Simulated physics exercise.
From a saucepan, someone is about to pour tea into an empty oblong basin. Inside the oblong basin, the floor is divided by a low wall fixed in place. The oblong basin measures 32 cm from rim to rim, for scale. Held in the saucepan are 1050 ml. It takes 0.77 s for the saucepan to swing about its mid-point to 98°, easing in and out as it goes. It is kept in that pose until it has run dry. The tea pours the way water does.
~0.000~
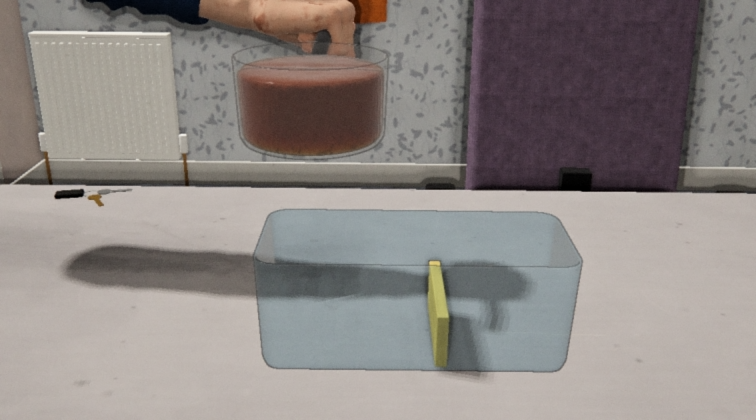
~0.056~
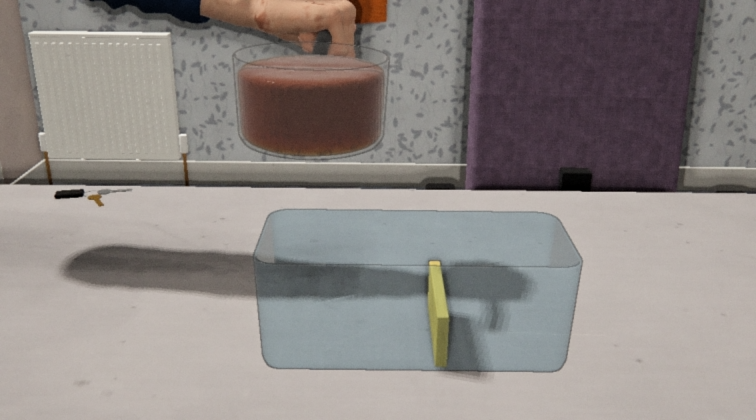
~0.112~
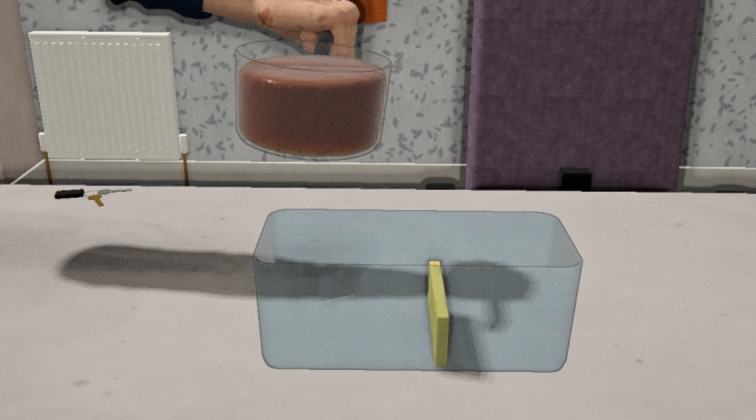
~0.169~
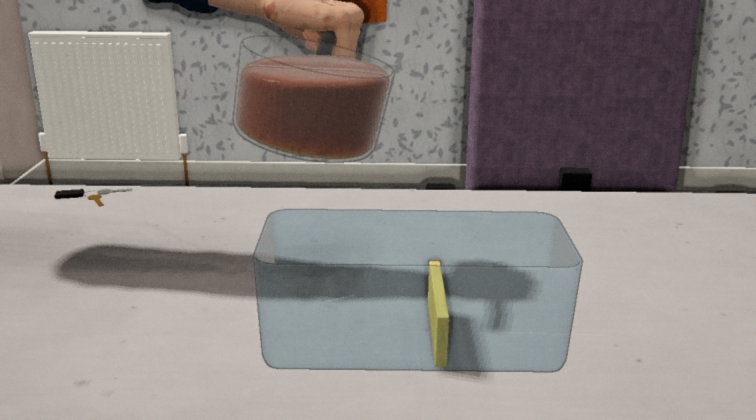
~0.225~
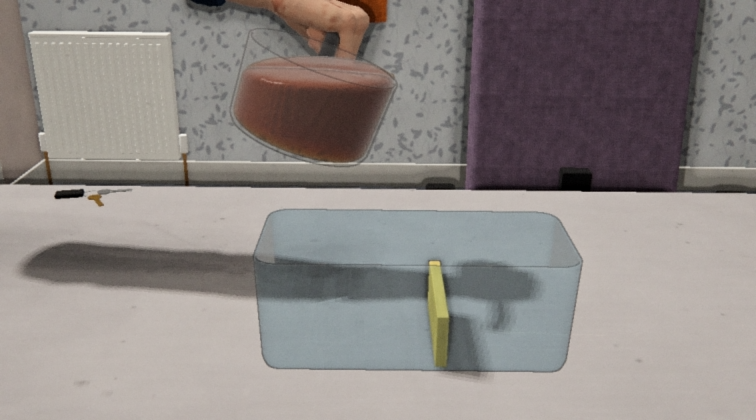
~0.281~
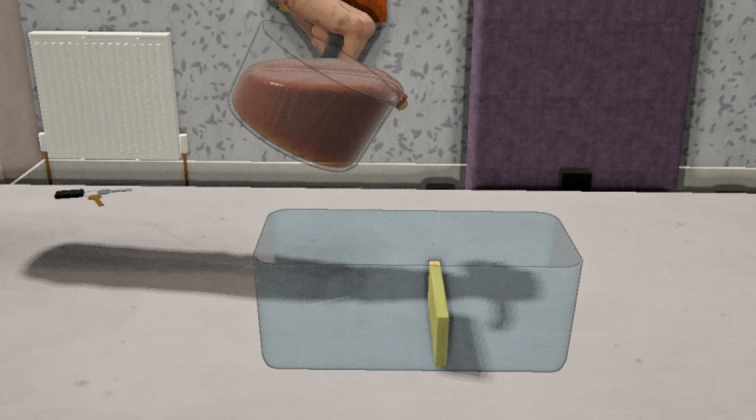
At first, a clear round saucepan of reddish-brown tea hangs level above an empty oblong basin with a yellow wall inside, a hand behind it. The saucepan then tilts gradually to the right, and by the end tea bulges just over its right rim.
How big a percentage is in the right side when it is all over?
Roughly 58 per cent is in the right side.
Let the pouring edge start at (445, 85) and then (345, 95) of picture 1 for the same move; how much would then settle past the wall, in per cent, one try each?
I'd say 90 percent on the first go, 10 percent on the next.
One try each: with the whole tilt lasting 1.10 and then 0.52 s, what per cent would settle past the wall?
Respectively about 65 and 45 percent.
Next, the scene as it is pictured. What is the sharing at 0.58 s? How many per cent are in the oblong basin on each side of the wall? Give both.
I'd say some 3 on the left and some 20 on the right.
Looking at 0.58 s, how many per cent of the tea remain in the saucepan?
40 %.
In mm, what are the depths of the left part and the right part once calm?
The left ends up at roughly 20 mm, with the right at roughly 38 mm.
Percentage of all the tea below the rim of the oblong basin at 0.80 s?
The share is close to 82 percent.
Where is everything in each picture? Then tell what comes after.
In the first frame, it leans 0°; its right rim is at (387, 58); the tea meets the walls at (238, 68) and (385, 69); the oblong basin's rim runs from (262, 236) to (569, 240); the wall's top is at (439, 288).
In the second frame, it leans 1°; its right rim is at (388, 60); the tea meets the walls at (239, 67) and (386, 70).
In the third frame, it leans 5°; its right rim is at (391, 65); the tea meets the walls at (242, 66) and (387, 71).
In the fourth frame, it leans 11°; its right rim is at (393, 74); the tea meets the walls at (242, 66) and (391, 73).
In the fifth frame, it leans 19°; its right rim is at (396, 86); the tea meets the walls at (243, 69) and (395, 78); 1 per cent is over the edge.
In the sixth frame, it leans 29°; its right rim is at (396, 100); the tea meets the walls at (240, 73) and (395, 91); 4 per cent is over the edge.
After 0.58 s the tilt is 84° and 39 per cent is still to pour, 3 is left of the wall and 21 right of it.
After 0.80 s the tilt is 98° and 10 per cent is still to pour, 21 is left of the wall and 60 right of it.
After 1.02 s the tilt is 98° and 2 per cent is still to pour, 36 is left of the wall and 59 right of it.
After 1.27 s the tilt is 98° and 0 per cent is still to pour, 41 is left of the wall and 58 right of it.
In the end 42 per cent lies left of the wall, 58 right of it and 1 outside.
